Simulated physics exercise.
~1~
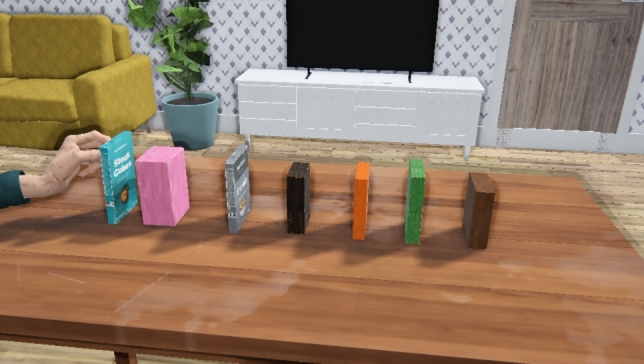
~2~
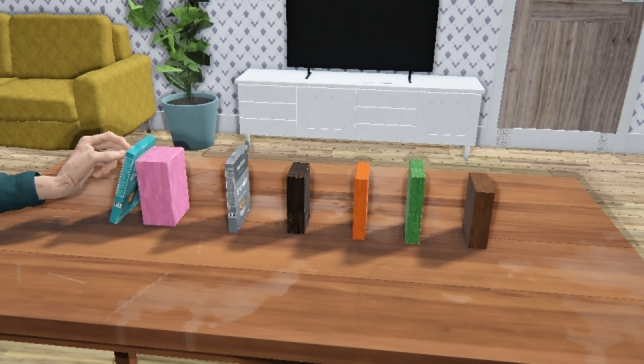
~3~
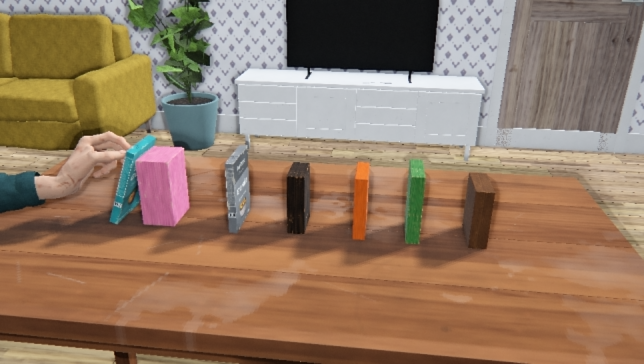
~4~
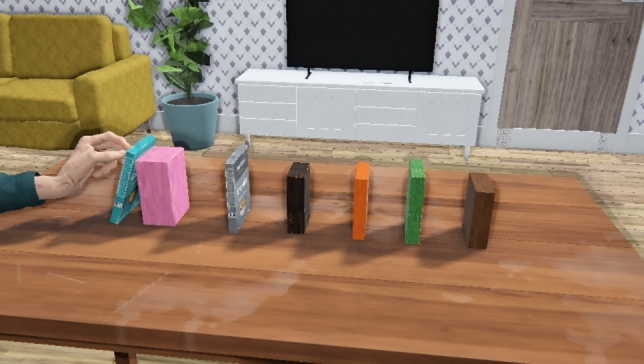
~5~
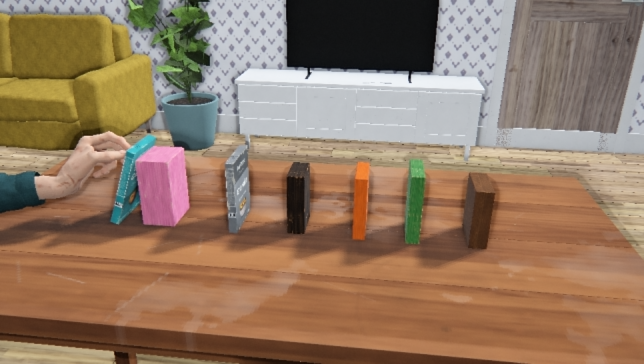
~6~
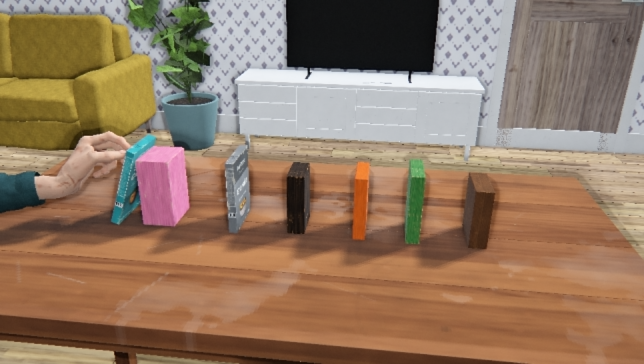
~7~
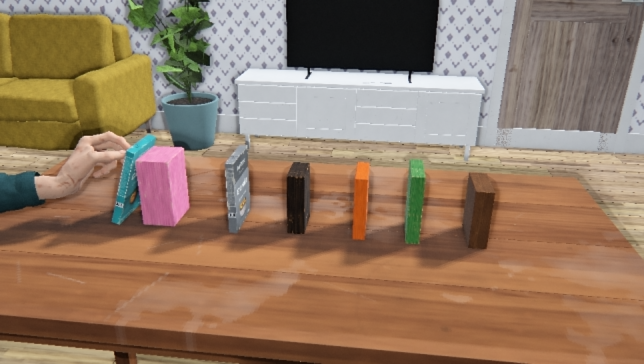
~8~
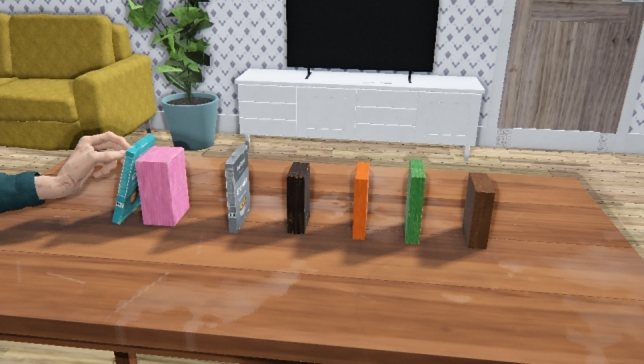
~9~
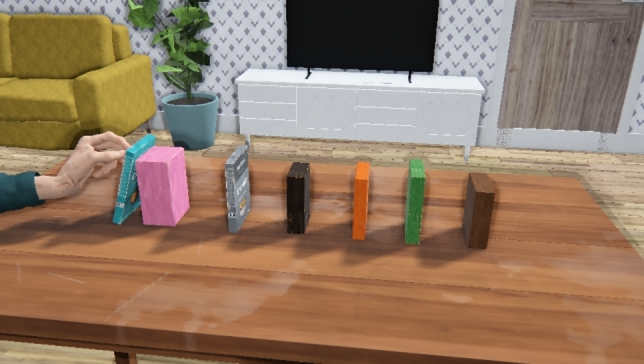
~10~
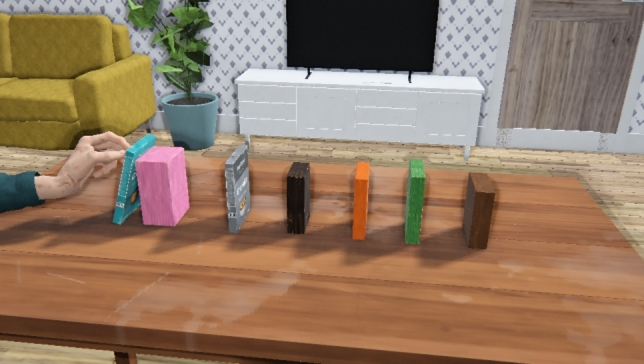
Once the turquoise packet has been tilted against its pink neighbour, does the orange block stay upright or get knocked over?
The orange block stays upright. The turquoise packet only leans on the pink block, which does not move, so nothing reaches the orange one.
